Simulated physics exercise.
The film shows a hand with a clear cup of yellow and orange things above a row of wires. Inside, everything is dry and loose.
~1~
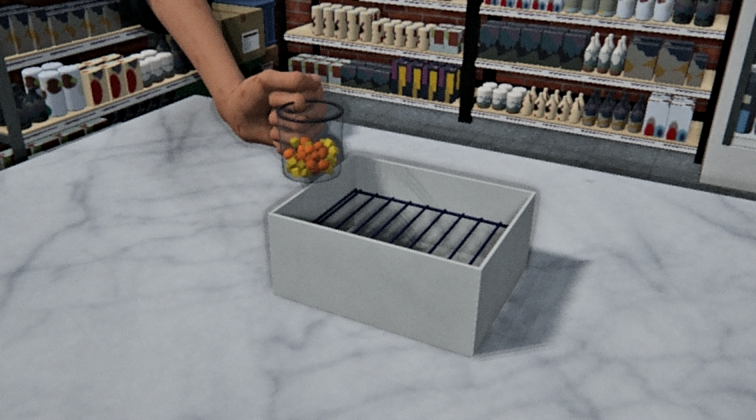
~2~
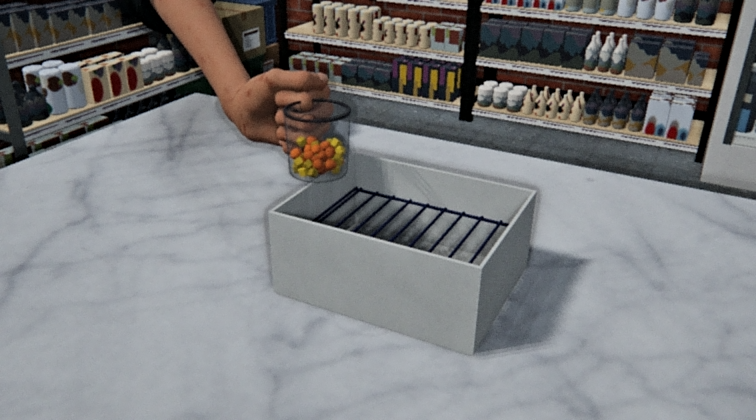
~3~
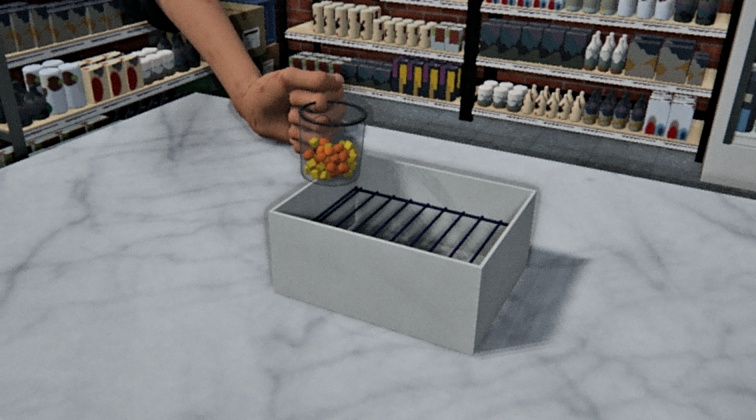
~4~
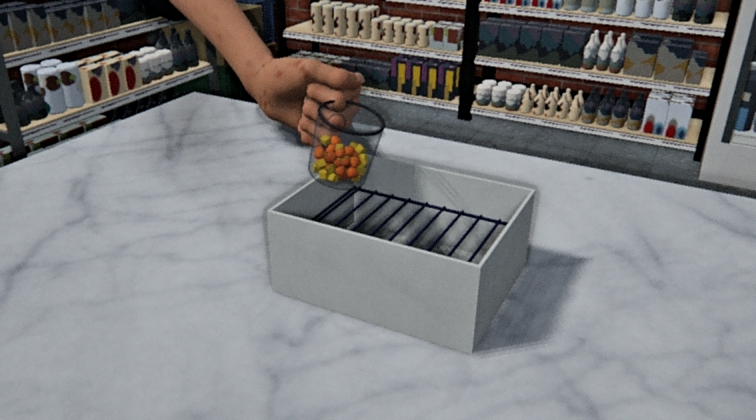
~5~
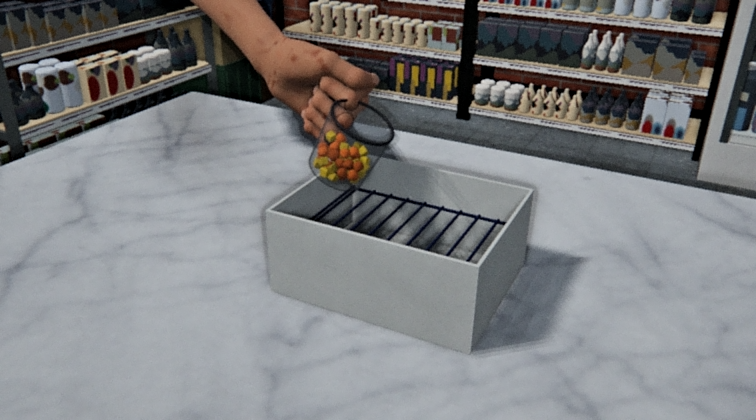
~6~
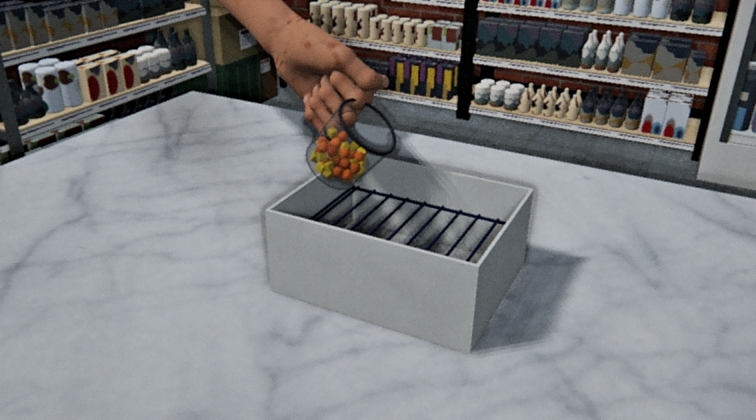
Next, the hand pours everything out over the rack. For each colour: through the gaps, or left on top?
Yellow pieces get through; orange pieces get through.
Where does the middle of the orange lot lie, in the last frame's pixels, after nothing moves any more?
I'd say it settles close to (412, 271).
Then, 0.36 s past the last view, yellow ones, all in the cup; orange ones, all in the cup.
Then, 0.74 s past the last view, yellow ones, all in the cup; orange ones, all in the cup.
Then, 1.20 s past the last view, yellow ones, a small part in the cup, about half on or over the wires, about half under the rack; orange ones, about a third on or over the wires, about two thirds under the rack.
Finally, yellow ones, all under the rack; orange ones, all under the rack.
